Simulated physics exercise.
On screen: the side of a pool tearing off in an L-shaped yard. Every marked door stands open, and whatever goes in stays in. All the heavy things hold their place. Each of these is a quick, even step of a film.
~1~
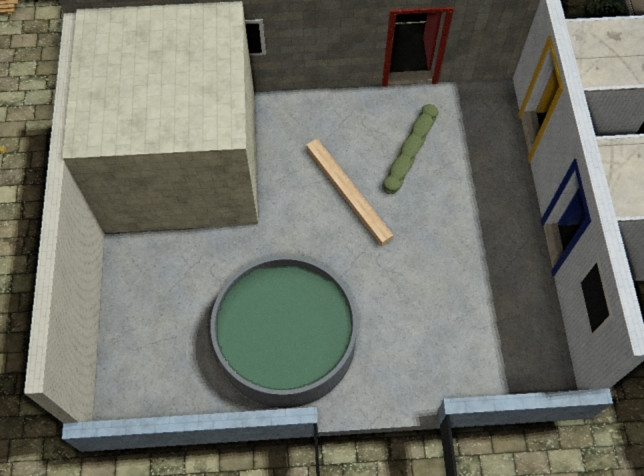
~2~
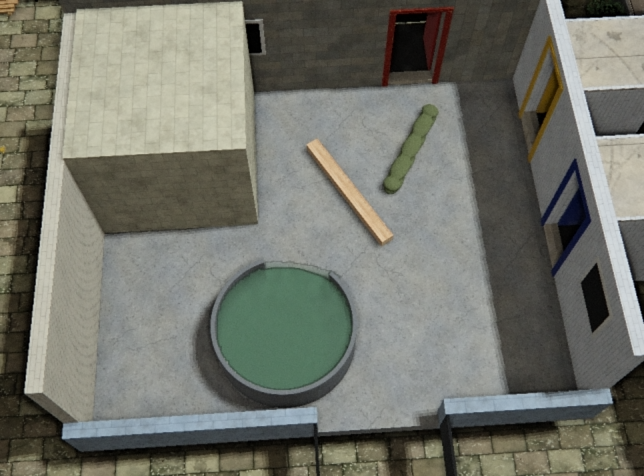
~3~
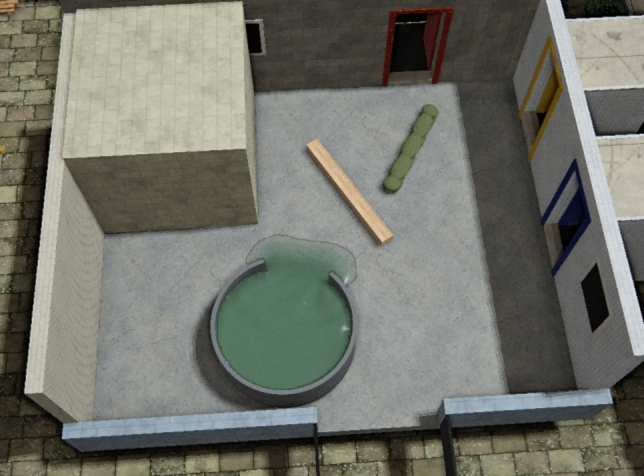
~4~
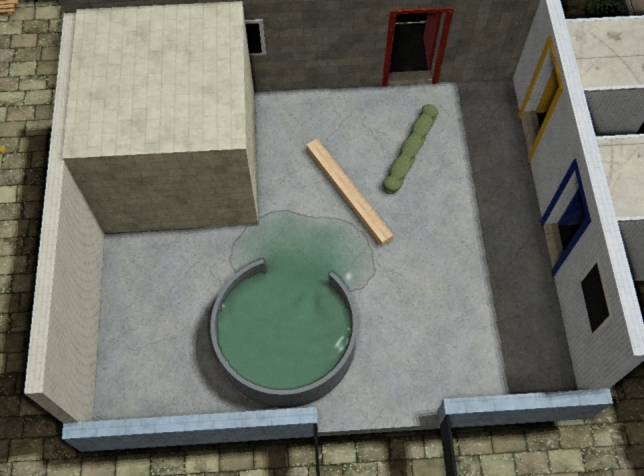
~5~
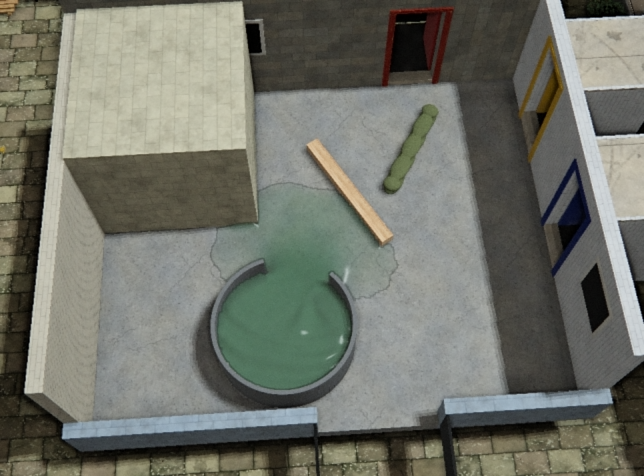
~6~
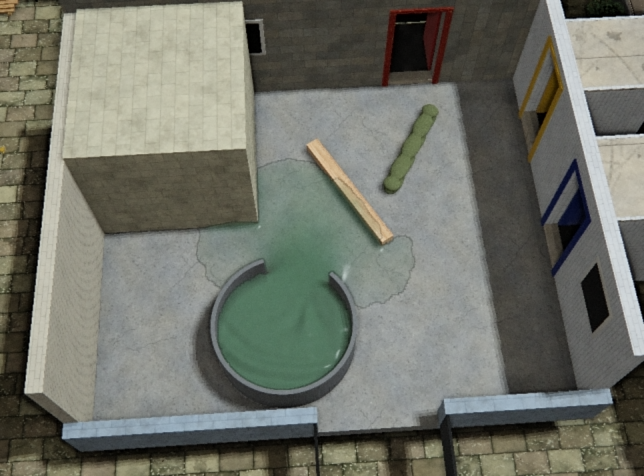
In the video, a round pool of green water sits in a walled yard until a gap opens in its far side; water pours out and spreads across the grey ground, reaching the block-shaped structure and a wooden beam.
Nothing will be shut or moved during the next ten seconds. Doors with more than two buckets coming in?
One by one: The yellow door never exceeds two buckets; the red door exceeds two buckets; the blue door never exceeds two buckets.
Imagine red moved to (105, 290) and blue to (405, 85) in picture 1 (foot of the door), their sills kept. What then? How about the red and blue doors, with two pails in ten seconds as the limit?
Well, the red one comes up short, but the blue one tops the limit.
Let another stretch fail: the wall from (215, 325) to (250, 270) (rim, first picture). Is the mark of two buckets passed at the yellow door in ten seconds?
The yellow one stays within it.
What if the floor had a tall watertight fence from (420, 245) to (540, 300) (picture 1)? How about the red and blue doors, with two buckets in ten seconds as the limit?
As for the doors, the red door overshoots and the blue door overshoots.
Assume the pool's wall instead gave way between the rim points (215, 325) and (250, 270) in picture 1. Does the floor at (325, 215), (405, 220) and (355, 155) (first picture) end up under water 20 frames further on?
Soaked, untouched, untouched.
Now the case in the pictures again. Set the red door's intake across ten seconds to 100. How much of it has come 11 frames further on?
About 0 per cent.
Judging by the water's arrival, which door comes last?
The one in yellow.
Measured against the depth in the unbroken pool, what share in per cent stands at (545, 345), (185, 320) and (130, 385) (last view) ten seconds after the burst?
16, 2 and 6 per cent, roughly.
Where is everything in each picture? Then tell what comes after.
The pool at (284, 324) is whole and still, in the first picture.
The front is at a hidden place, out from the gap on the pool's far side, in the second picture.
Water pours out on the pool's far side and has run to (349, 259), in the third picture.
Water pours out on the pool's far side and has run to (271, 217), in the fourth picture.
Water pours out on the pool's far side and has run to (273, 189), in the fifth picture.
The front is at (291, 163), out from the gap on the pool's far side, in the sixth picture.
A moment on, water covers 25 % of the floor; the yellow door not reached, the red door not reached, the blue door not reached.
Next, water covers 40 % of the floor; the yellow door not reached, the red door not reached, the blue door not reached.
Then, water covers 60 % of the floor; the yellow door not reached, the red door under two buckets in, the blue door wet at the sill, nothing in.
Later, water covers 80 % of the floor; the yellow door wet at the sill, nothing in, the red door over two buckets in, the blue door wet at the sill, nothing in.
In the end, water covers 95 % of the floor; the yellow door wet at the sill, nothing in, the red door far over two buckets in, the blue door wet at the sill, nothing in.
